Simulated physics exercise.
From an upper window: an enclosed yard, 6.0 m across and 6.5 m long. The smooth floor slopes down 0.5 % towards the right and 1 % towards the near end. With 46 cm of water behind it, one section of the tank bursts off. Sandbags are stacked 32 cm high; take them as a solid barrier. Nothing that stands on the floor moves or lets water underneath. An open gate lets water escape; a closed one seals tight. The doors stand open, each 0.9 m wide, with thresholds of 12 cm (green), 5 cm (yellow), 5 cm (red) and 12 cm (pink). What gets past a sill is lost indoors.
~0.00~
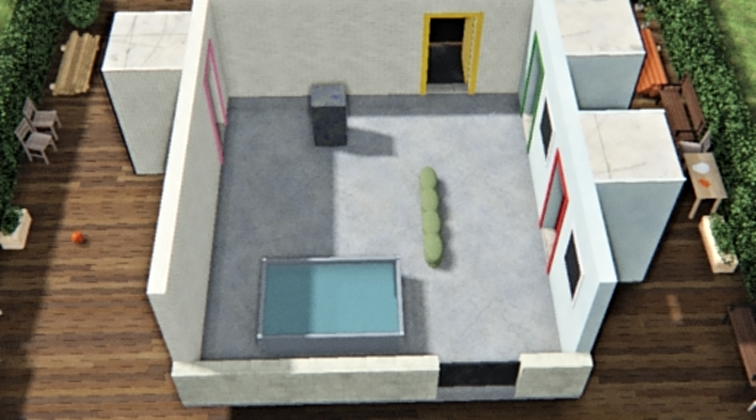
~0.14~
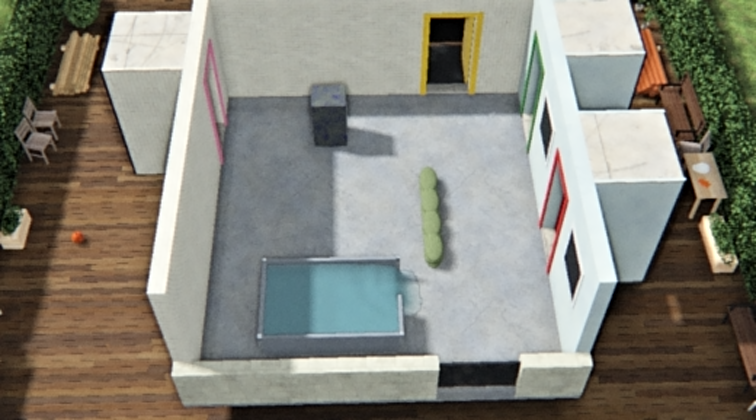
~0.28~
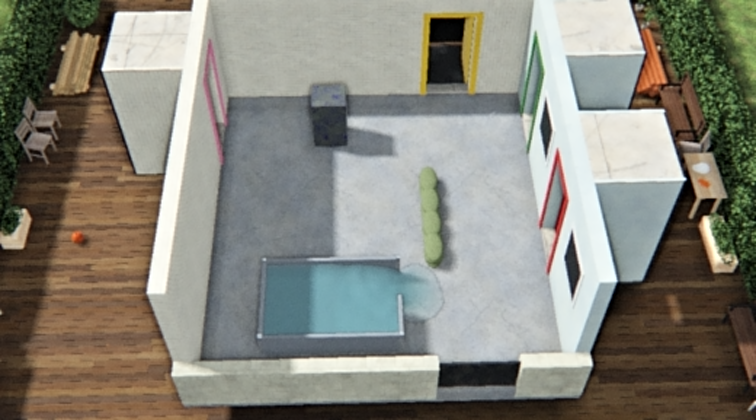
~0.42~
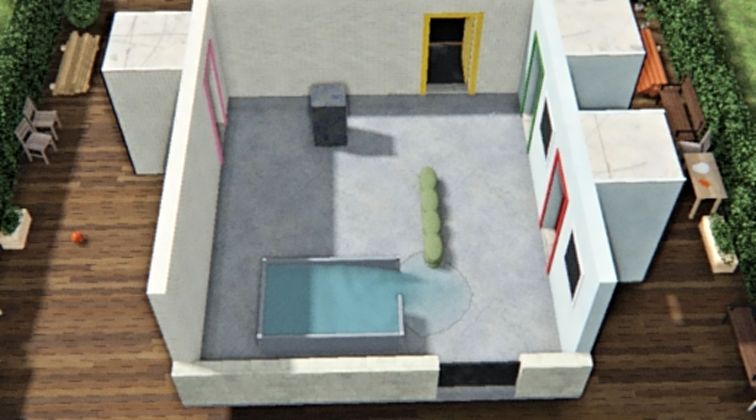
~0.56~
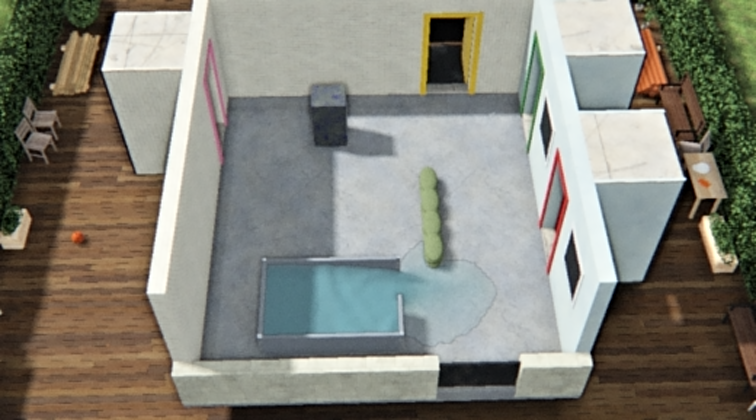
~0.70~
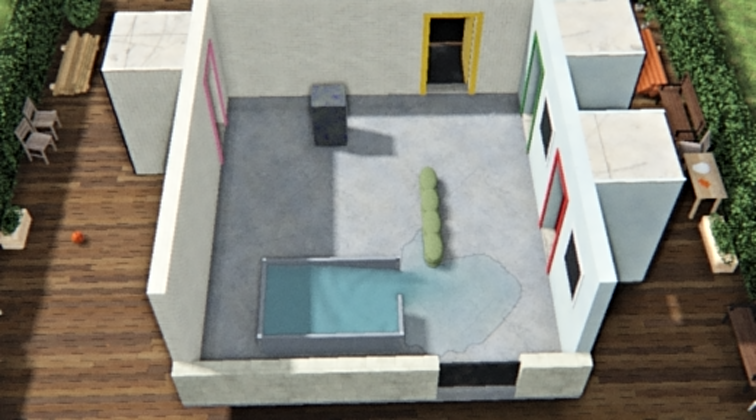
An enclosed yard with pale walls and a smooth grey floor is seen from high above, with wooden decking and hedges outside. A rectangular tank of blue-green water sits near the low front wall, a row of green sandbags right of centre, a dark block farther back, and yellow, pink, green and red doorways around. Water pours from the tank's right side and spreads rightward in a widening, thin sheet, passing the sandbags' near end, while the camera stays still.
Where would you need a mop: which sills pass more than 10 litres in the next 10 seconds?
The water let in: At the green door it does not reach the limit; at the yellow door it keeps below the limit; at the red door it passes the limit; at the pink door it stays under the limit.
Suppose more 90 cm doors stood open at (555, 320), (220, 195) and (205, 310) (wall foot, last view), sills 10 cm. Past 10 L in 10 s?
In that order: Above, under, under.
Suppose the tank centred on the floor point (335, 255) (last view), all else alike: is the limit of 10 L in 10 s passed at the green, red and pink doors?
Then: Green below, red below, pink below.
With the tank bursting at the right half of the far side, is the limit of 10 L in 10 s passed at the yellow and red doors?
Against that limit: Yellow past it, red below.
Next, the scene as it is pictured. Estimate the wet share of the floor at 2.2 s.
Some 20 per cent of it.
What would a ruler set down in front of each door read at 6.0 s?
In cm: Green 2, yellow 3, red 11, pink 0.
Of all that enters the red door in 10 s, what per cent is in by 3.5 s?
Some 50 per cent by then.
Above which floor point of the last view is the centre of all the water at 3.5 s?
Around (402, 300).
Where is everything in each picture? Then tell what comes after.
In the first frame, the tank at (331, 298) is whole and still, 46 cm deep.
In the second frame, water pours out at (397, 288) and has run 0.5 m, to (409, 275); typically 7 cm deep outside, 46 cm at the tank's back.
In the third frame, water pours out at (397, 289) and has run 0.7 m, to (438, 303); typically 7 cm deep outside, 46 cm at the tank's back.
In the fourth frame, the front is at (465, 299), 1.2 m from the gap at (397, 289); 1.2 m2 of floor is under water; 46 cm left at the back of the tank.
In the fifth frame, the front is at (488, 284), 1.6 m from the gap at (397, 289); 1.9 m2 of floor is under water; 46 cm left at the back of the tank.
In the sixth frame, water pours out at (397, 289) and has run 2.1 m, to (516, 290); typically 4 cm deep outside, 46 cm at the tank's back.
After 1.4 s water covers 15 % of the floor and is deepest (26 cm) near (403, 295); green door not reached, yellow door not reached, red door 8 cm at the sill, 2 L in, pink door not reached.
After 2.2 s water covers 20 % of the floor and is deepest (24 cm) near (559, 366); green door not reached, yellow door not reached, red door 14 cm at the sill, 33 L in, pink door not reached.
After 3.5 s water covers 25 % of the floor and is deepest (20 cm) near (560, 376); green door not reached, yellow door not reached, red door 13 cm at the sill, 83 L in, pink door not reached.
After 6.0 s water covers 50 % of the floor and is deepest (16 cm) near (560, 376); green door 2 cm at the sill, 0 L in, yellow door 3 cm at the sill, 0 L in, red door 11 cm at the sill, 127 L in, pink door not reached.
After 10.0 s water covers 65 % of the floor and is deepest (11 cm) near (560, 376); green door 4 cm at the sill, 0 L in, yellow door 4 cm at the sill, 0 L in, red door 8 cm at the sill, 159 L in, pink door not reached.
